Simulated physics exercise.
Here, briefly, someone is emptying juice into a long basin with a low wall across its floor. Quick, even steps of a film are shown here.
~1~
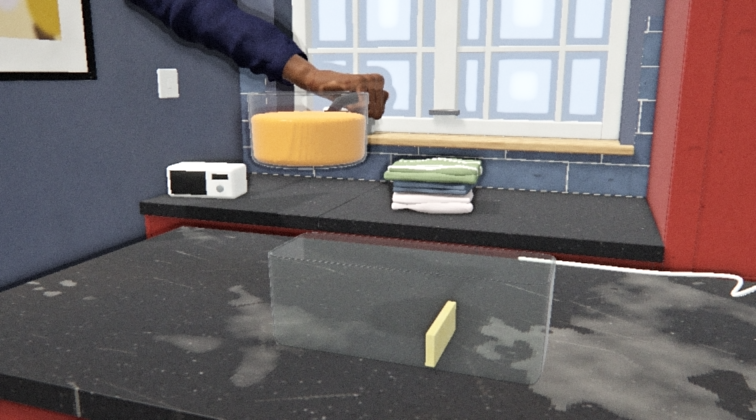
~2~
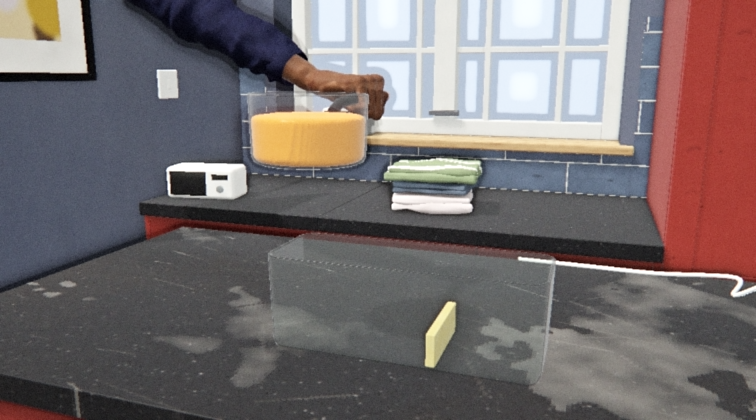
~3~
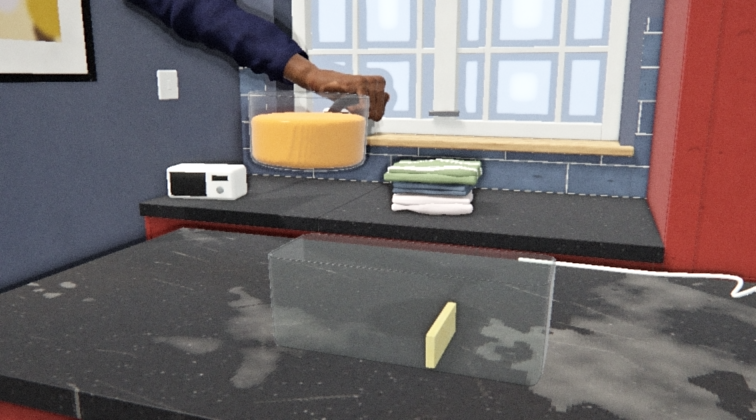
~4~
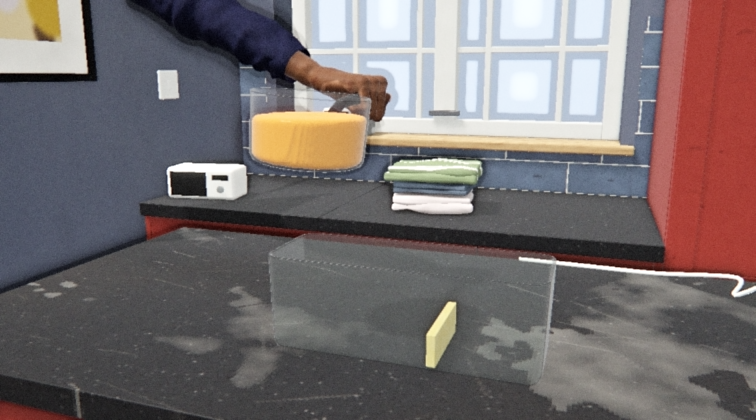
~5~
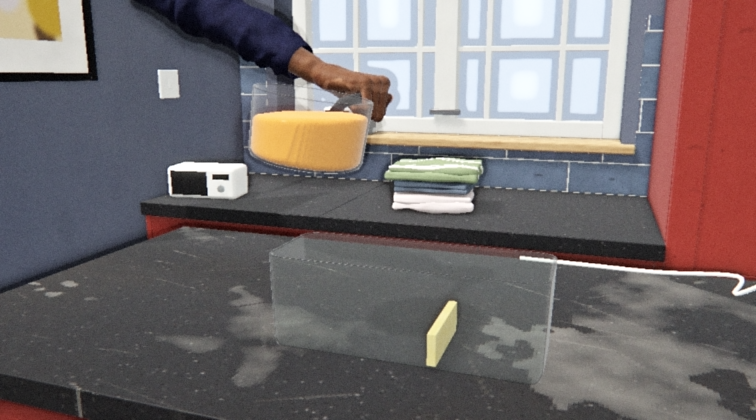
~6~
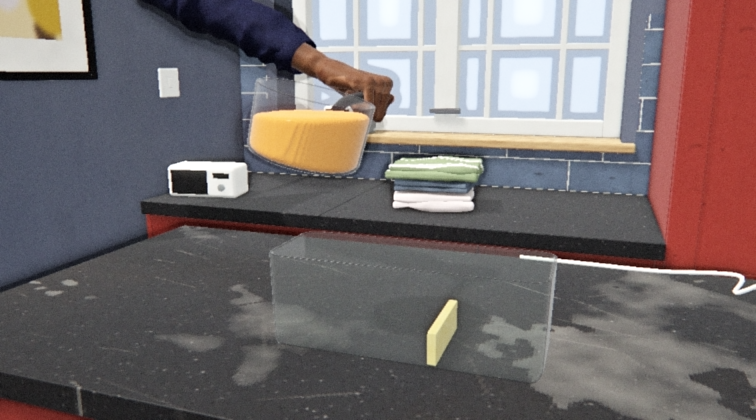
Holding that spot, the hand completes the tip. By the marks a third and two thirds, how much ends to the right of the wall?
The share right of the wall lands beneath the one-third mark.
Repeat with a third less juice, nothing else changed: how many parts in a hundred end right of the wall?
Close to 5 per cent.
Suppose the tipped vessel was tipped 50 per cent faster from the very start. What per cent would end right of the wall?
Something like 10 in a hundred.
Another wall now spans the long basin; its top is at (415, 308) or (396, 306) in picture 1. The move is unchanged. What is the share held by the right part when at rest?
My guess is some 50 percent the first time and some 70 percent the second.
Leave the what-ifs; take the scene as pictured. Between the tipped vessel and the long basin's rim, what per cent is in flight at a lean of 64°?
Around 25 percent.
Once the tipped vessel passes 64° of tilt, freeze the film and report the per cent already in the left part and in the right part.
On the left 5 %, on the right 0 %.
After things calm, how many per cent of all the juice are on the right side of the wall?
Near 10 %.
A moment on, the tilt is 64° and 70 per cent is still to pour, 5 is left of the wall and 0 right of it.
Next, the tilt is 94° and 19 per cent is still to pour, 57 is left of the wall and 9 right of it.
Then the tilt is 99° and 3 per cent is still to pour, 83 is left of the wall and 10 right of it.
Later the tilt is 99° and 0 per cent is still to pour, 87 is left of the wall and 12 right of it.
In the end 87 per cent lies left of the wall, 12 right of it and 1 outside.
